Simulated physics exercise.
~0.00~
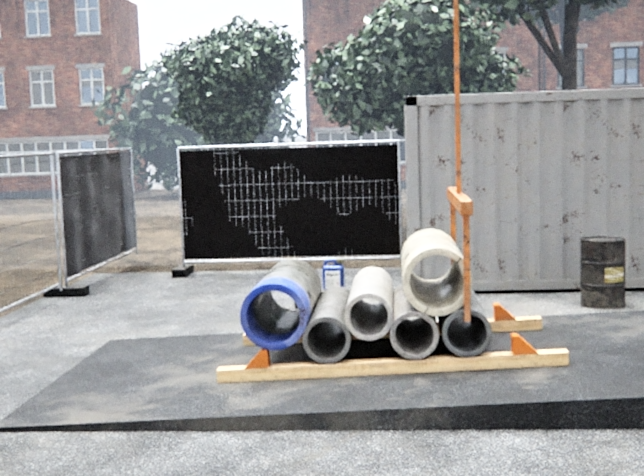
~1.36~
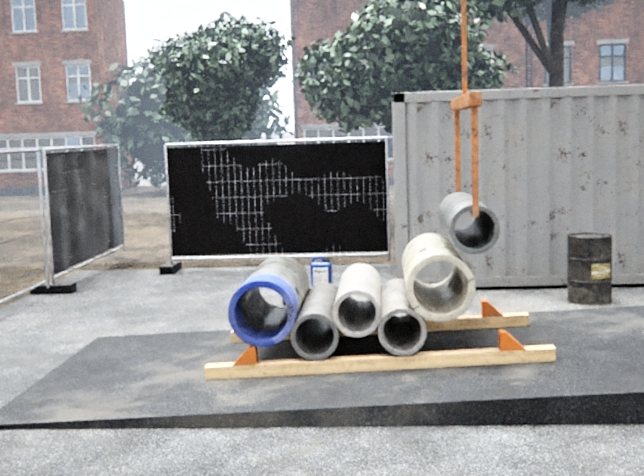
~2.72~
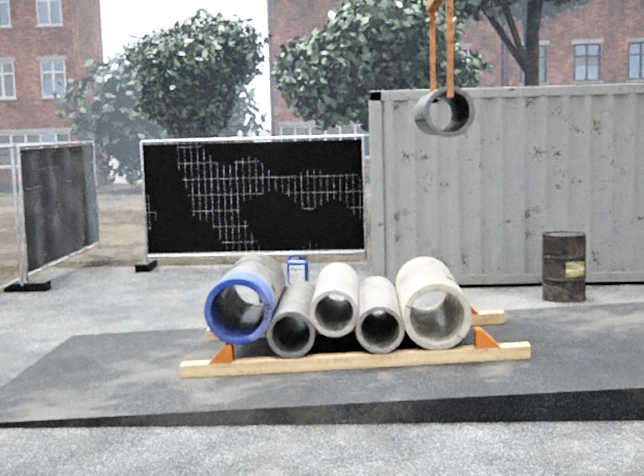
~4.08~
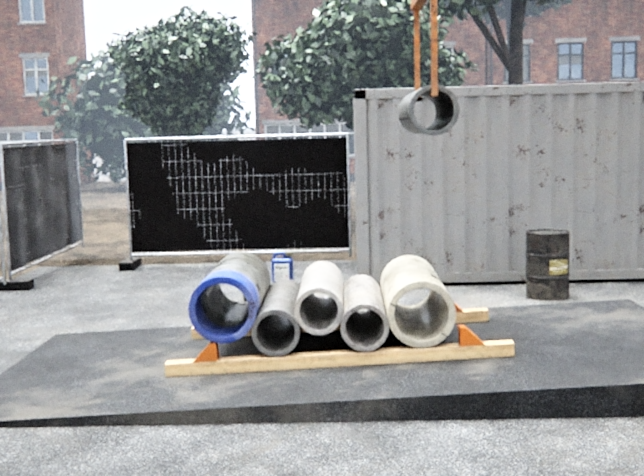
An orange beam lifting a grey concrete pipe from a stack's right end, a cream pipe dropping into the gap, the blue one staying put.
